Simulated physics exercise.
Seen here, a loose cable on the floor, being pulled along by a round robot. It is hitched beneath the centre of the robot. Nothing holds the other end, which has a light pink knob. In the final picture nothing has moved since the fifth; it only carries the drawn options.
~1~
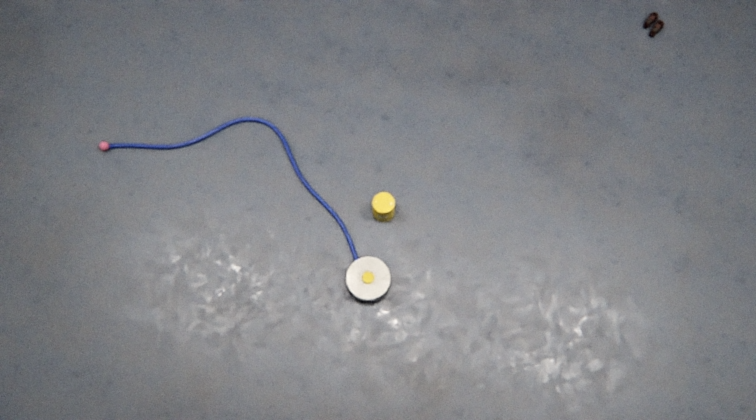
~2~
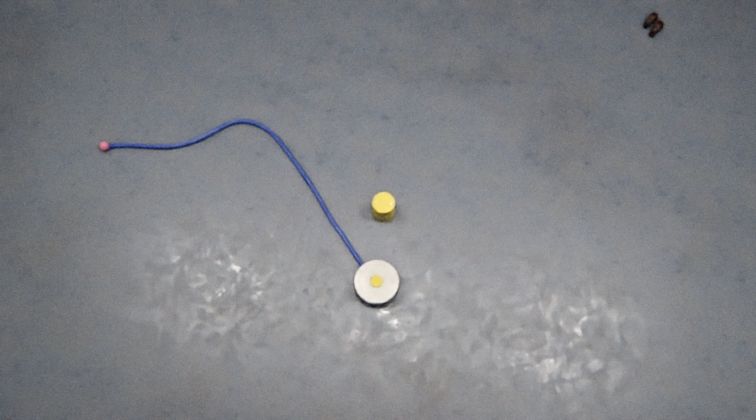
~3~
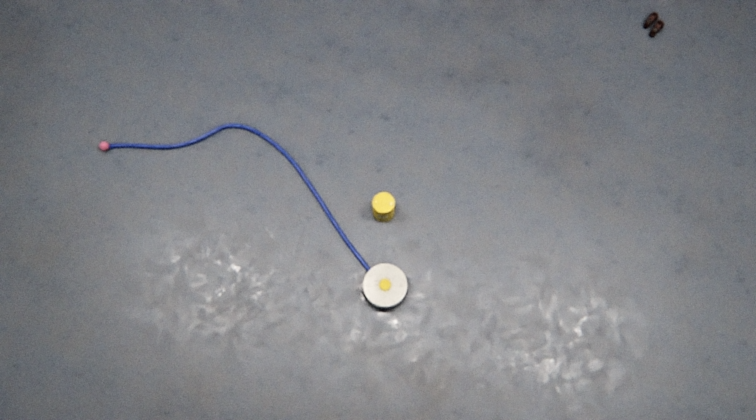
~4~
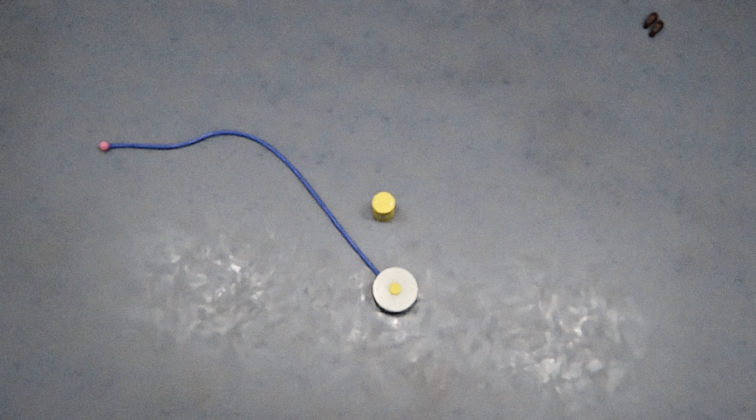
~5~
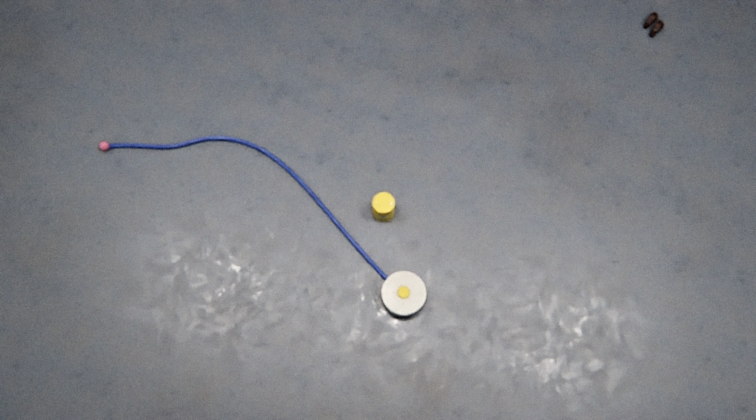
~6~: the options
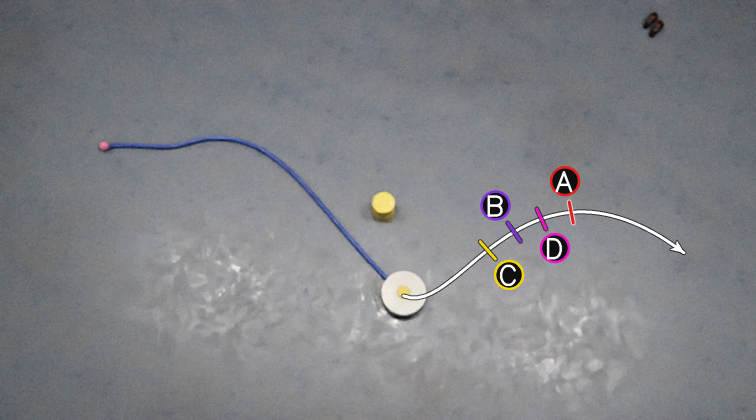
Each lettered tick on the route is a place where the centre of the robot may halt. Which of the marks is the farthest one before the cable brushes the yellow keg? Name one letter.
No farther than C.
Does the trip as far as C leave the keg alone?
Yes.
On the marked copy, A at (571, 212); B at (514, 232); C at (488, 250); D at (541, 219); the route from (403, 296) via (538, 220) to (684, 253).
Following C. Soon after the start, robot (438, 288), middle of the cable (281, 183), free end (111, 145).
Later, robot (466, 267), middle of the cable (290, 194), free end (122, 145).
In the end, robot (489, 248), middle of the cable (303, 201), free end (136, 145); nothing has been touched.
As for the rest, A brings the cable against the keg; B brings the cable against the keg; D brings the cable against the keg.
